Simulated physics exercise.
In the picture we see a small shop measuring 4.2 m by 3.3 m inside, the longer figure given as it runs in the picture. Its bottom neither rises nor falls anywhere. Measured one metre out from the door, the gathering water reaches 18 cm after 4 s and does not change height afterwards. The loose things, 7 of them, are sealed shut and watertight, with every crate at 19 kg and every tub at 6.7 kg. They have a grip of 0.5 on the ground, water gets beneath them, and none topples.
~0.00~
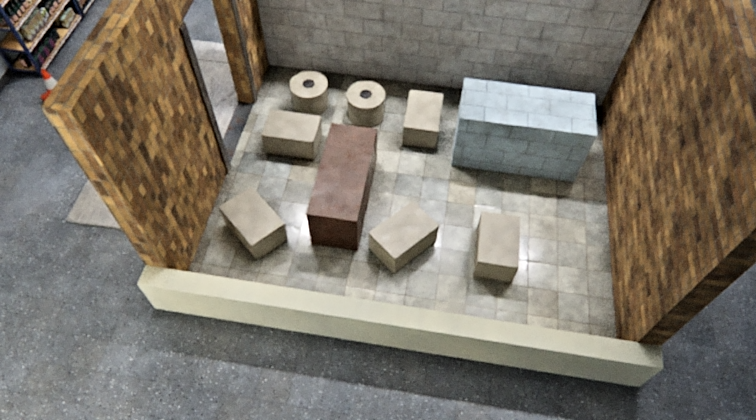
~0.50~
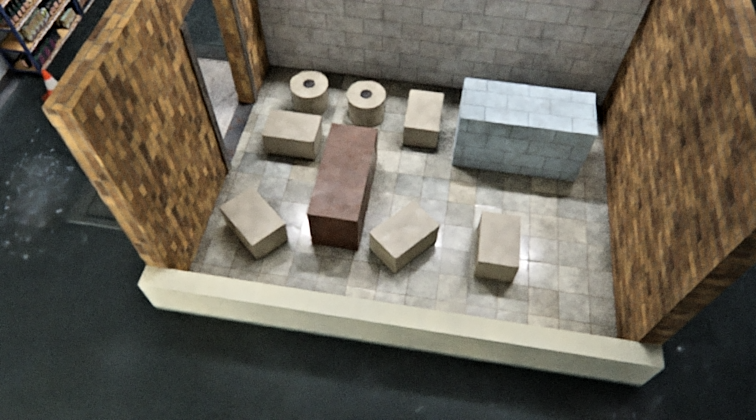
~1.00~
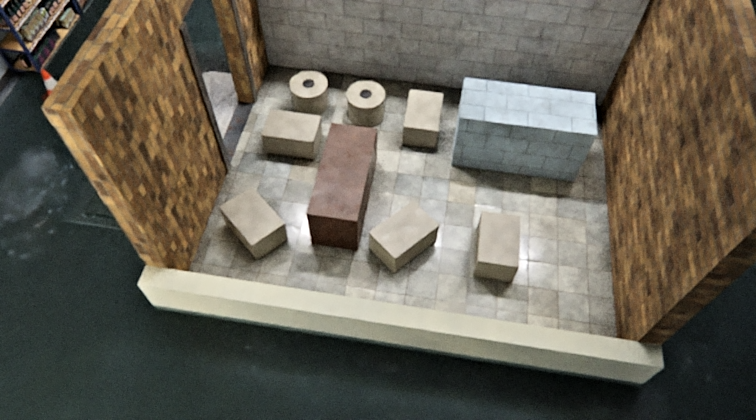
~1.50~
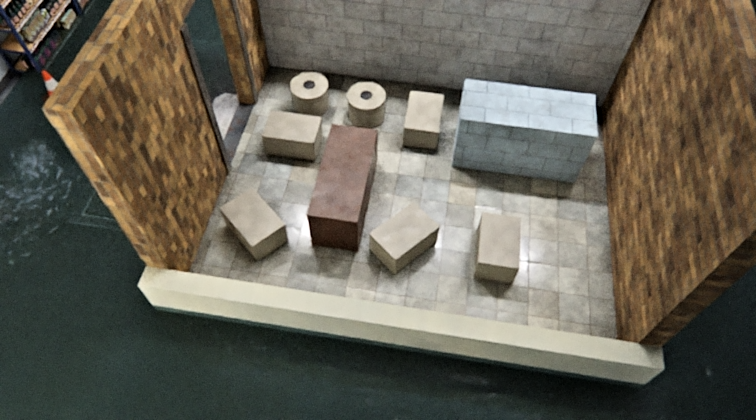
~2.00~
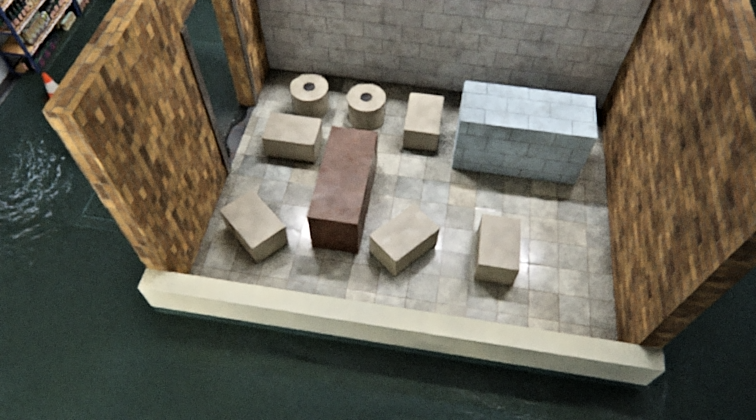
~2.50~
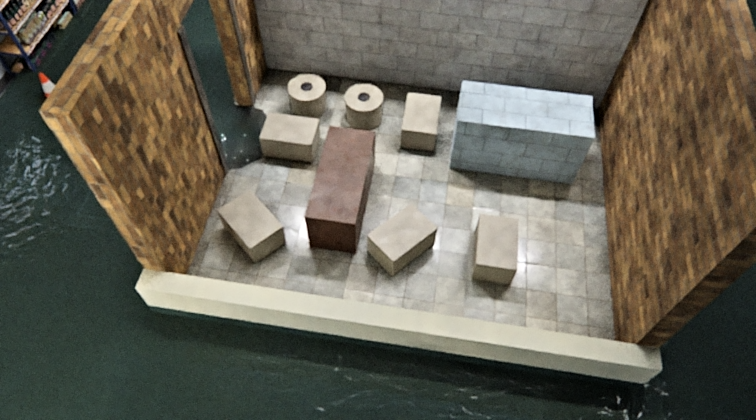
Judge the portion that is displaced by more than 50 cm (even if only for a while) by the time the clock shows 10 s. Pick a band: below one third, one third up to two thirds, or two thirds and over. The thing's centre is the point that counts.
The share is one third up to two thirds.
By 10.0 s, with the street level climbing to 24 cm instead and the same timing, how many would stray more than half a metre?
The count would be 4.
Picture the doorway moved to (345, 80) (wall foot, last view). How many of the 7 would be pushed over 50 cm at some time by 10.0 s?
Then 4 of them would.
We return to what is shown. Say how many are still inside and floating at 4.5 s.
I count 0.
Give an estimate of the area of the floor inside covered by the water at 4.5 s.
Roughly 3.5 m2 of it is wet.
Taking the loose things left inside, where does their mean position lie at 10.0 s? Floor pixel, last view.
Averaged position, last view: Near pixel (438, 187).
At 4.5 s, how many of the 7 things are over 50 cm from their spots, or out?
I make it 0 by then.
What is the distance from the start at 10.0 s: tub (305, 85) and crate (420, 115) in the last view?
350 cm and 20 cm respectively.
After 3.5 s 0 of 7 are over 50 cm from their spots; 0 afloat.
After 4.5 s 0 of 7 are over 50 cm from their spots; 0 afloat.
After 7.0 s 2 of 7 are over 50 cm from their spots; 1 afloat.
After 10.0 s 3 of 7 are over 50 cm from their spots, and 3 have been at some point; 2 afloat.
